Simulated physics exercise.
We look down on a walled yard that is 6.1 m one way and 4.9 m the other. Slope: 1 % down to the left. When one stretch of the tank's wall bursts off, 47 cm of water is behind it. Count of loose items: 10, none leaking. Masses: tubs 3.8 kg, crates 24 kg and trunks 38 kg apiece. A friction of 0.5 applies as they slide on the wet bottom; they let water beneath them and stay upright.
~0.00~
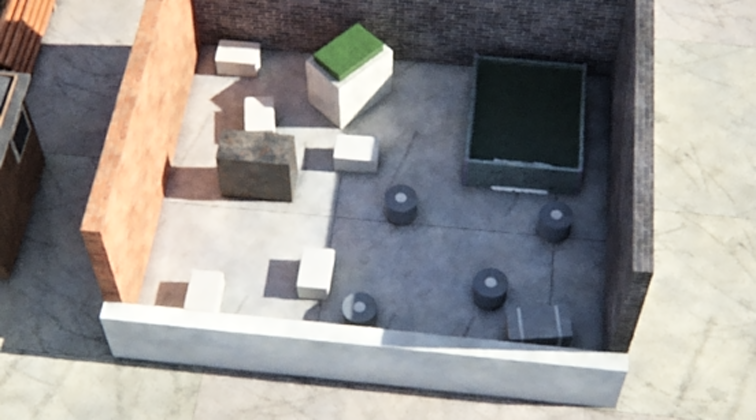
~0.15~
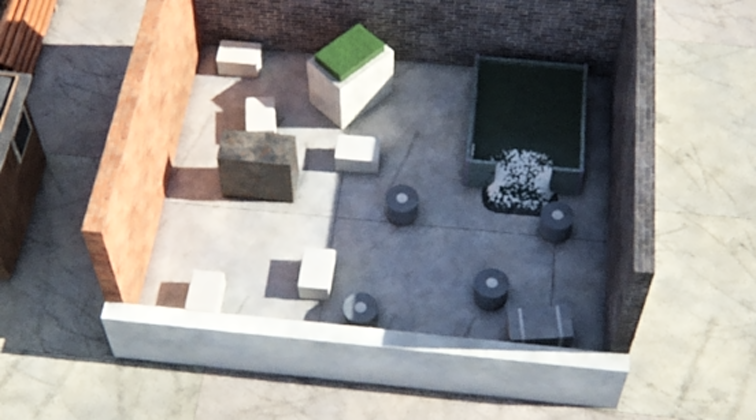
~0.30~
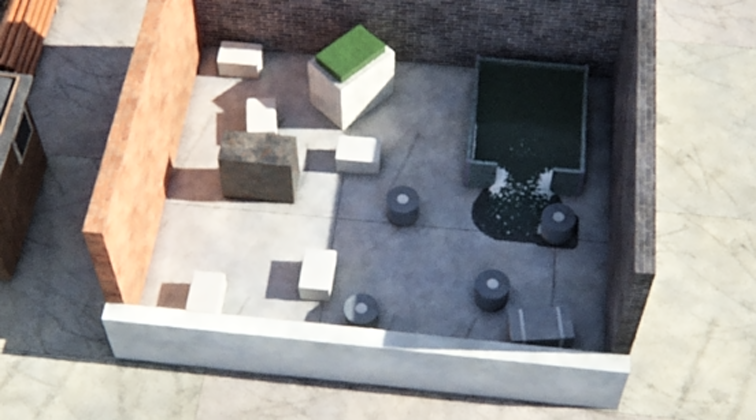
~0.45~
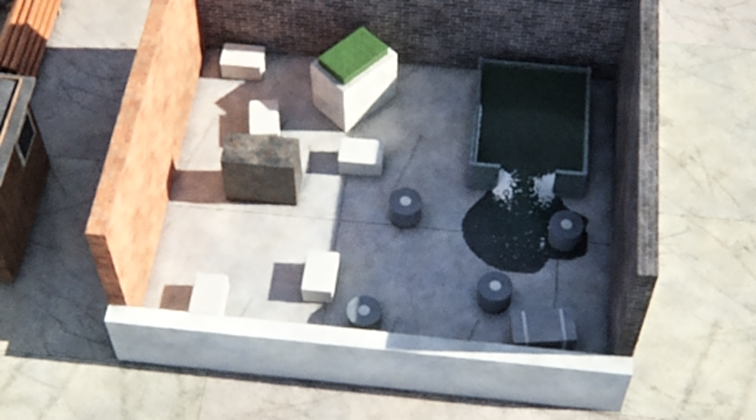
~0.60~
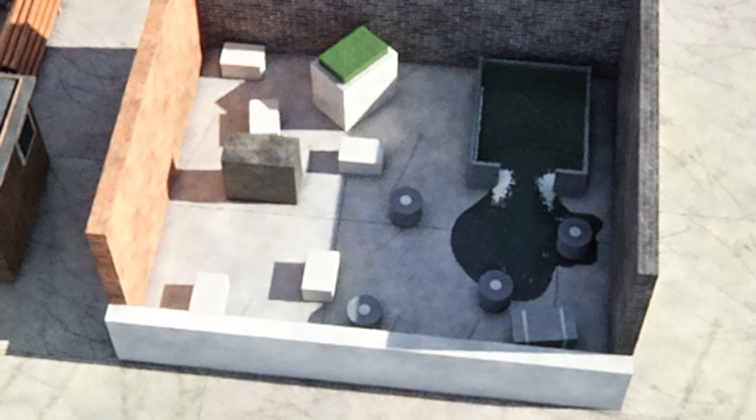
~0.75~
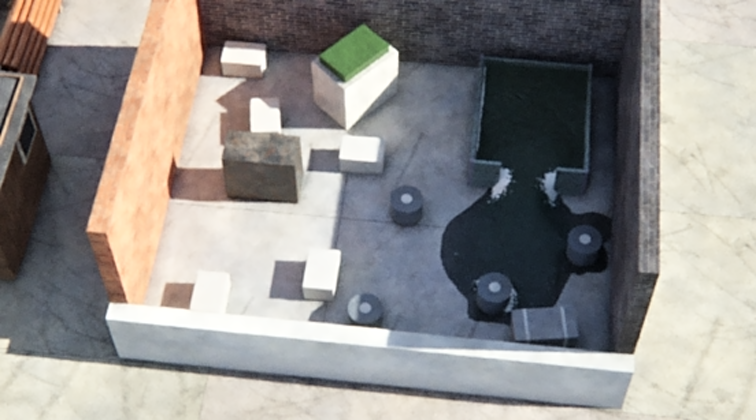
A walled tank's front breaks open and dark water spreads across the yard, nudging two tubs.
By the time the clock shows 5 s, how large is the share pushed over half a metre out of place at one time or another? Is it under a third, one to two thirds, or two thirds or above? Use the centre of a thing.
The count will reach a third but not two thirds.
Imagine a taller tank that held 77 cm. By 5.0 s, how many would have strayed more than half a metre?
Then 6 of them.
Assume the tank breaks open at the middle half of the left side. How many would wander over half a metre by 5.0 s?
The answer would then be 1.
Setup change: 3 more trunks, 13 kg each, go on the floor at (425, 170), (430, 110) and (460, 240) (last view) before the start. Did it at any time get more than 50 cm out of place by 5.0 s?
The first comes out within the limit, the second within the limit, the third beyond the limit.
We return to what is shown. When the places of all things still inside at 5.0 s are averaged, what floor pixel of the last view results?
Close to pixel (316, 227).
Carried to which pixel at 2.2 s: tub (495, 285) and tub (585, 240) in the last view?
I'd say close to (402, 318) and close to (596, 318).
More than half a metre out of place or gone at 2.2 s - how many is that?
2.
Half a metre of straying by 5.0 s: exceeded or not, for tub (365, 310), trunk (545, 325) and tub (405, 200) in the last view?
Well, in that order it's topping it, topping it, not reaching it.
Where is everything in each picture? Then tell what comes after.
A tub at (557, 215) rests on the ground; a tub at (491, 283) rests on the ground; 2.7 m2 under water; 0 of 10 have shifted, in the first frame.
A tub at (558, 215), on the bottom; a tub at (492, 283) rests on the ground; water covers 3.1 m2; 0 of 10 have shifted, in the second frame.
A tub at (559, 217) rests on the ground; a tub at (493, 284), on the bottom; water covers 3.5 m2; 0 of 10 have shifted, in the third frame.
A tub at (567, 224), on the bottom, 12 cm from its start; a tub at (496, 286), on the bottom; water covers 4.2 m2; 1 of 10 have shifted, in the fourth frame.
A tub at (575, 232) rests on the ground, 29 cm from its start; a tub at (496, 285), on the bottom; water covers 4.9 m2; 1 of 10 have shifted, in the fifth frame.
A tub at (585, 239) rests on the ground, 47 cm from its start; a tub at (495, 287), on the bottom, 6 cm from its start; 5.7 m2 under water; 2 of 10 have shifted, in the sixth frame.
After 1.1 s 2 of 10 are over 50 cm from their spots; 0 afloat.
After 2.2 s 2 of 10 are over 50 cm from their spots; 4 afloat.
After 3.5 s 3 of 10 are over 50 cm from their spots; 4 afloat.
After 5.0 s 5 of 10 are over 50 cm from their spots, and 5 have been at some point; 3 afloat.
